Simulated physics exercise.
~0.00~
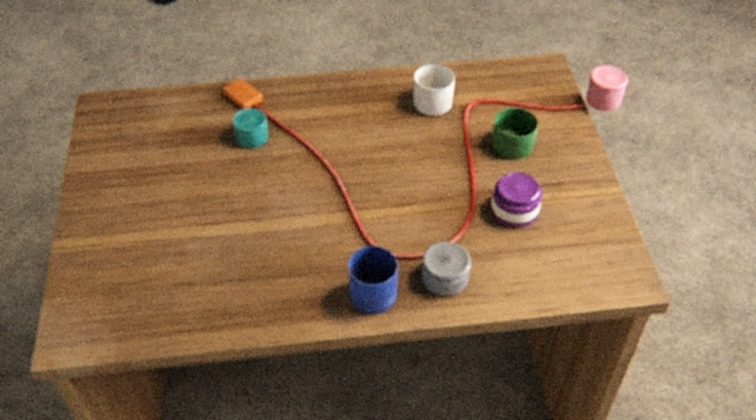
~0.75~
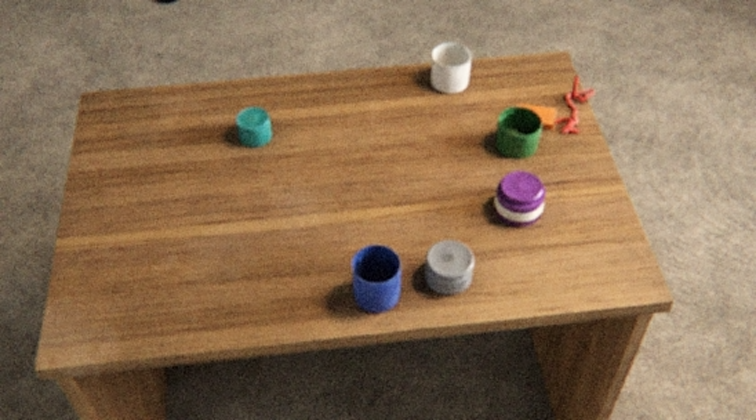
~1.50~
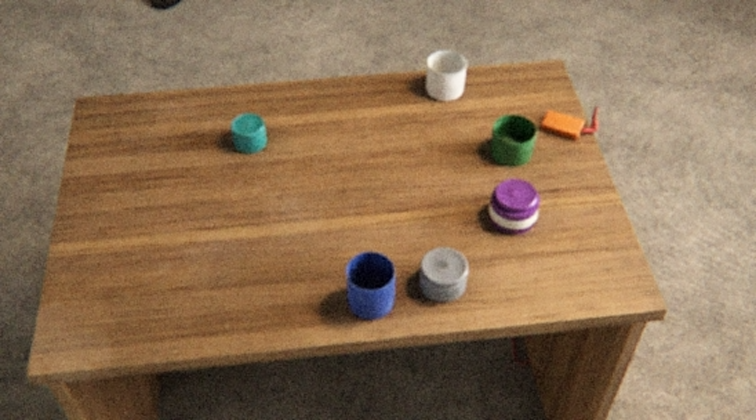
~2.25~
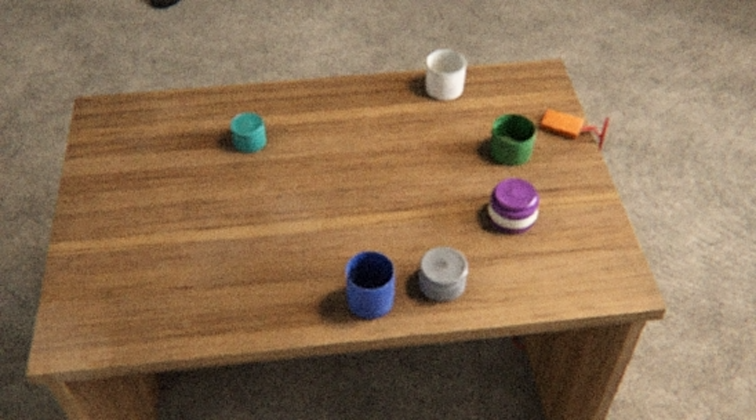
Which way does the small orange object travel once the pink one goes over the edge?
It moves to the right across the desk, stopping near the right edge just past the green cup.
